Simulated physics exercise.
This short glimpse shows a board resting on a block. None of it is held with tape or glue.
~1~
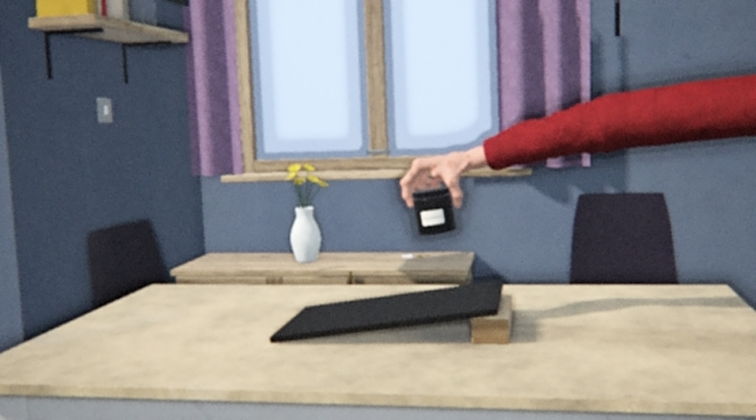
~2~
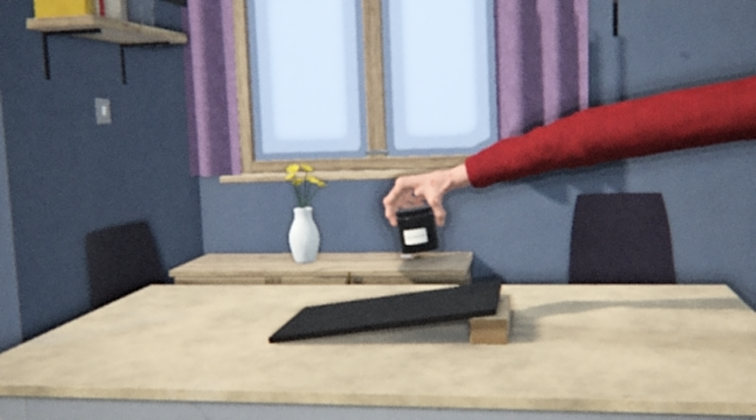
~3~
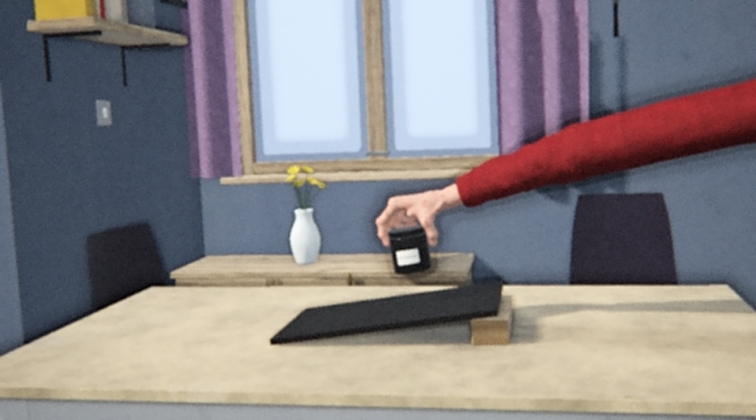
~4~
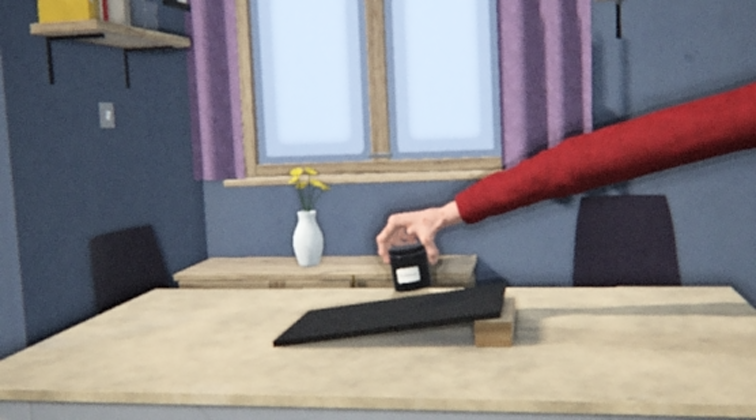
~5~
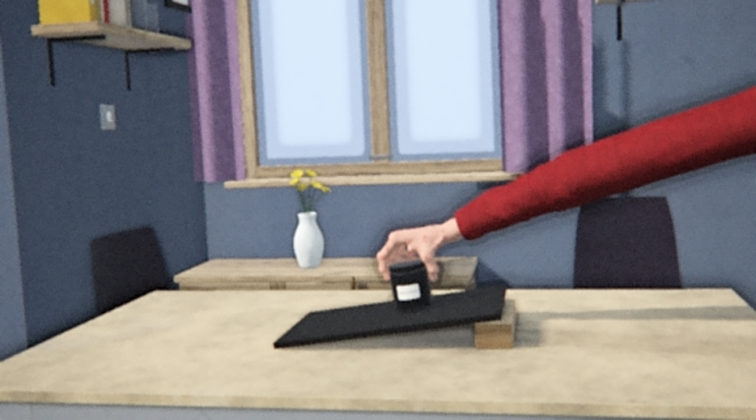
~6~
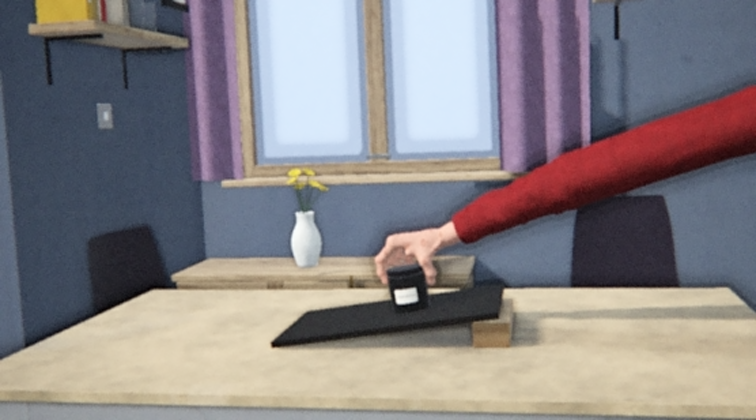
A hand in a red sleeve lowers a black jar onto a tilted black board.
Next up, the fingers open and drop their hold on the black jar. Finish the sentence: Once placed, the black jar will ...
Once placed, the black jar will remain where it was set down.
Then, 0.20 s on from there, no change.
Then, 0.50 s on from there, black jar resting near (408, 288).
In the end, it is unmoved. At the end, from the last picture's camera, black jar near (408, 288). The black jar stays where it is put.
